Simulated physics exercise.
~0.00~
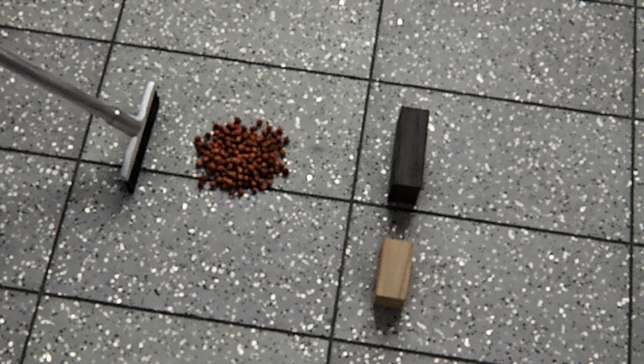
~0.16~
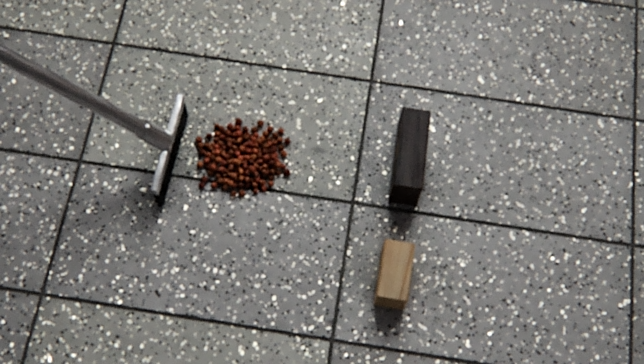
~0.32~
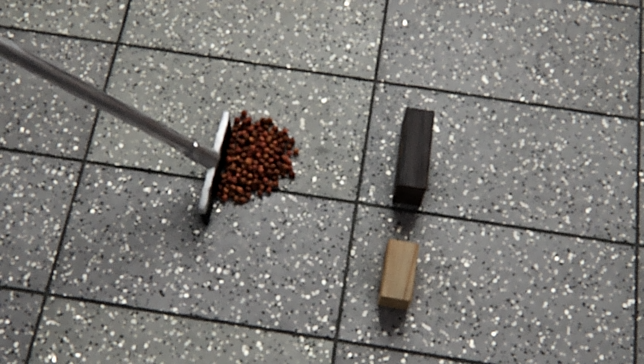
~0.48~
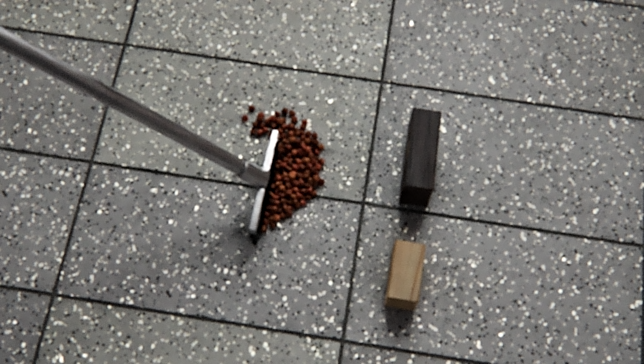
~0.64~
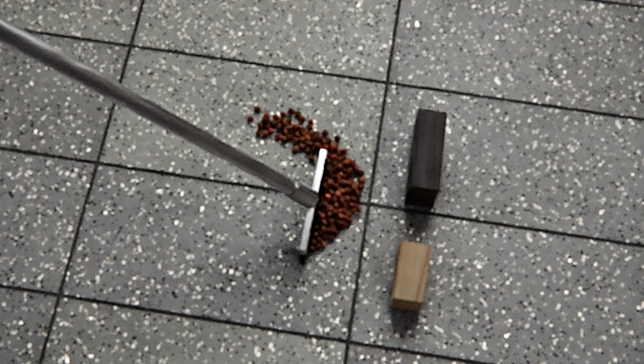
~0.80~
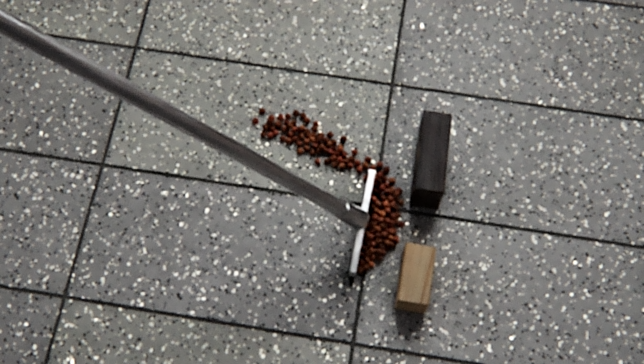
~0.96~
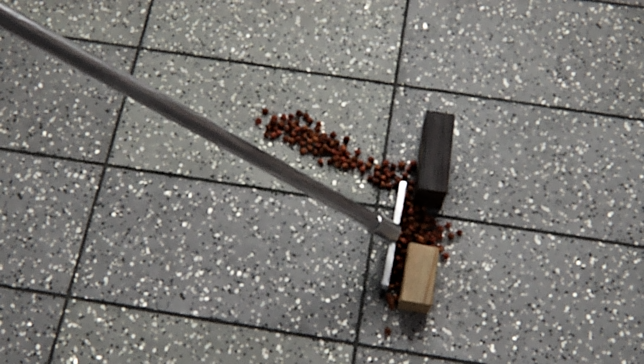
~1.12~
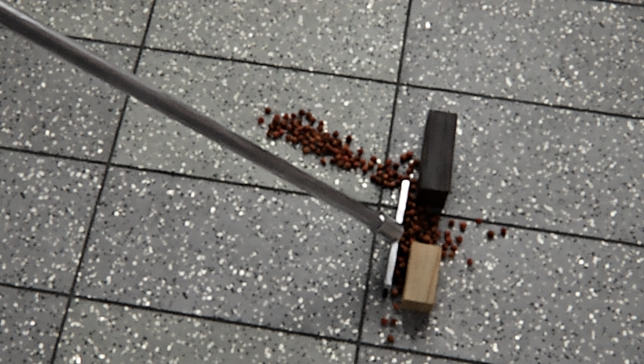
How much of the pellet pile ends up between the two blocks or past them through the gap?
Only a modest share gets into or through the gap, roughly a fifth of the pellets, while most stay on the near side of the blocks.
To begin with, a long-handled squeegee stands left of a round pile of reddish-brown pellets on speckled grey tiles, with a dark block and a smaller tan block to the right. The blade moves right and slightly down until it meets the pile. It pushes through the lower part, bunching pellets ahead of it while others slip past its upper end and form a trail. The blade carries its load up to the blocks and stops against them. A small share spills into and through the gap, while most of the pellets remain on the near side.
